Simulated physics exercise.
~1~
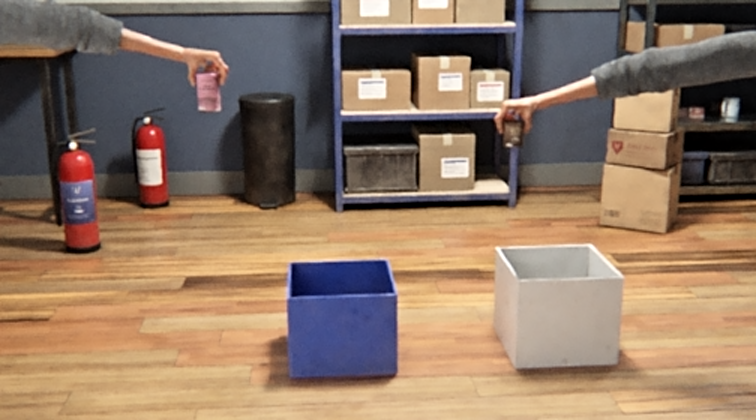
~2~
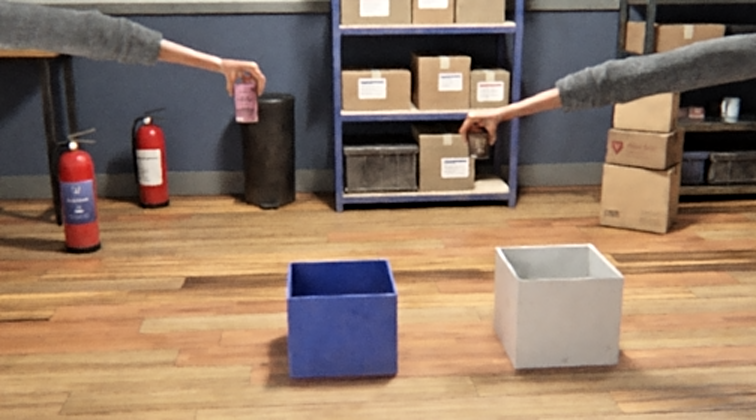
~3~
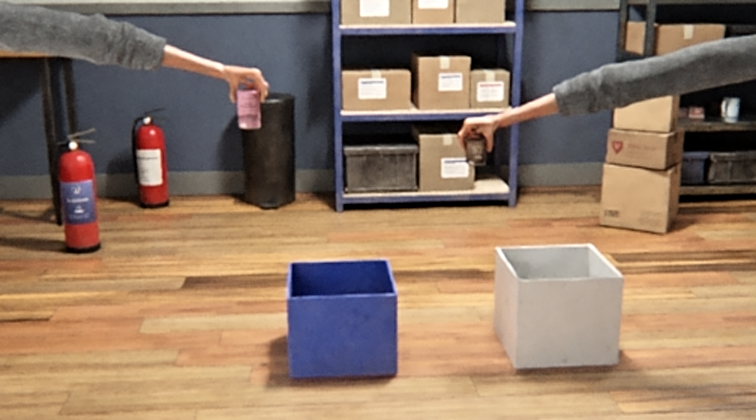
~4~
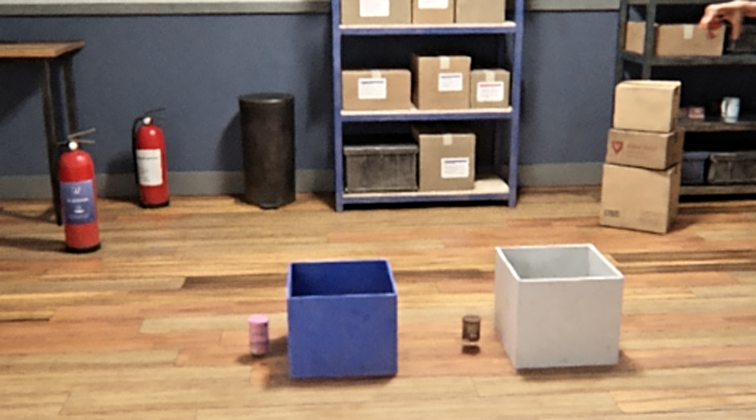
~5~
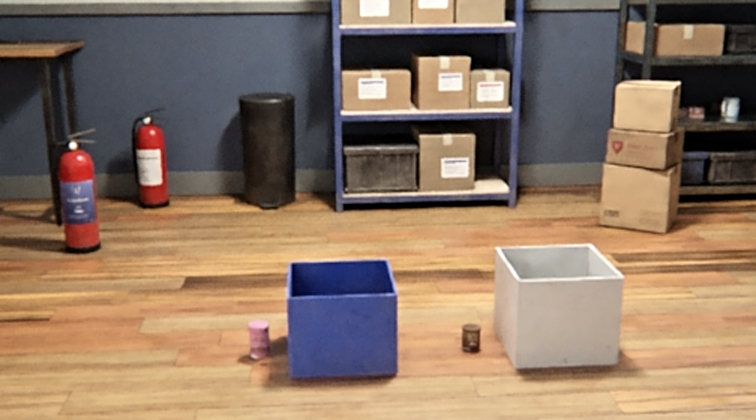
The video shows two hands holding a pink tin and a brown tin in the air, moving them inward above a blue box and a pale box. The hands release the tins and withdraw, and both tins end up on the wooden floor, each left of a box.
